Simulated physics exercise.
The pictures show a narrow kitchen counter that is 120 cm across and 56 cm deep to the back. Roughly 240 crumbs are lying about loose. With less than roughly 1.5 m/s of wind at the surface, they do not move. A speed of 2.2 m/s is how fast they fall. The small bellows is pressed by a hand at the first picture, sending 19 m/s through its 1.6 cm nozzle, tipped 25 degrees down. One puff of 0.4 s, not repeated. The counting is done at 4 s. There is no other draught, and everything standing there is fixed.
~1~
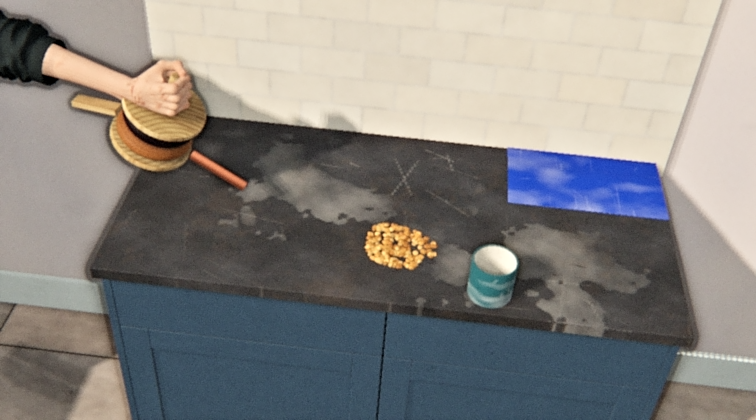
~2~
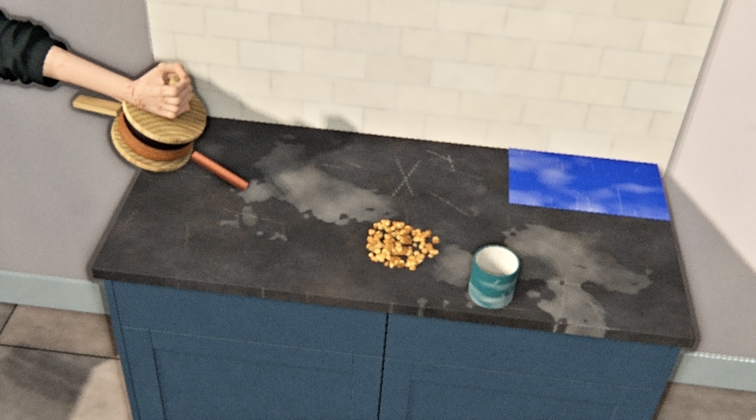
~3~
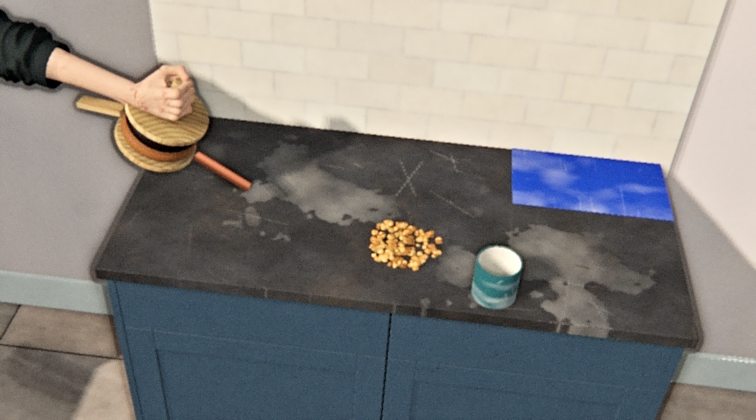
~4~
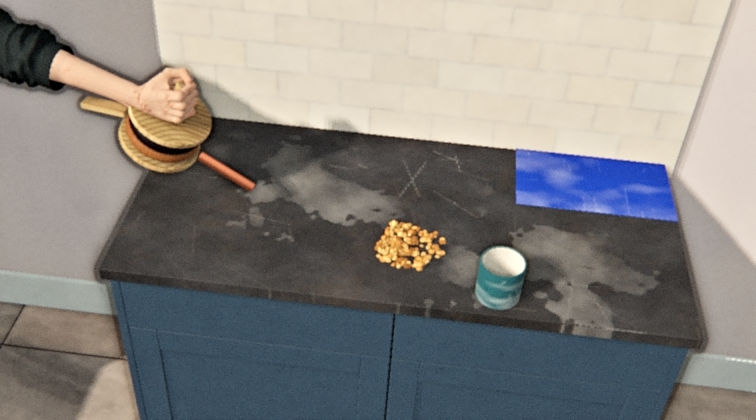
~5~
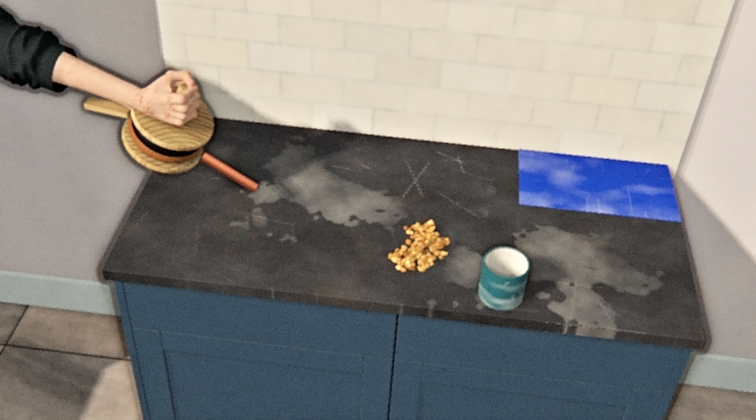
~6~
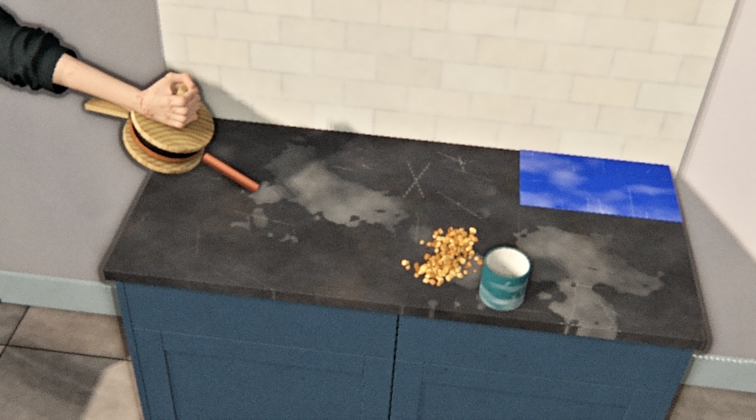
Golden crumbs lying still on a dark counter, then shifting right toward a teal mug as a hand presses a small bellows.
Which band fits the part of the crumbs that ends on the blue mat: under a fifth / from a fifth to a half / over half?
Chances are it is beneath a fifth.
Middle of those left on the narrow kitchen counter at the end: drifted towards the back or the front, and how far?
Towards the front, some 5 cm.
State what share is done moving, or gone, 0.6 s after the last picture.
Some 50 per cent.
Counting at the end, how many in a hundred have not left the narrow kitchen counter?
Close to 50 in a hundred are still there.
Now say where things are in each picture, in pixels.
In the first picture, the middle of the crumbs is near (400, 245), none has stirred yet and the mouth of the small bellows is at (245, 187).
In the second picture, the middle of the crumbs is near (402, 243), none has stirred yet and the blue mat is centred on (586, 183).
In the third picture, the middle of the crumbs is near (405, 243), none has stirred yet and the top of a mug is at (500, 261).
In the fourth picture, the middle of the crumbs is near (409, 244) and none has stirred yet.
In the fifth picture, the middle of the crumbs is near (423, 247), the farthest in sight from the small bellows is at (446, 254) and about 50 % have left their places.
In the sixth picture, the middle of the crumbs is near (450, 255), the farthest in sight from the small bellows is at (481, 263) and about 95 % have left their places.
Then, 0.6 s after the last picture, 0 % are on the blue mat; the middle of those left on the top is near (637, 299); 51 % are gone or lie where they will stay.
Then, 1.0 s after the last picture, 0 % are on the blue mat; the middle of those left on the top is near (627, 300); 100 % are gone or lie where they will stay.
Then, 2.0 s after the last picture, 0 % are on the blue mat; the middle of those left on the top is near (627, 300); 100 % are gone or lie where they will stay.
Then, 3.8 s after the last picture, at the end, 0 % are on the blue mat; the middle of those left on the top is near (627, 300).
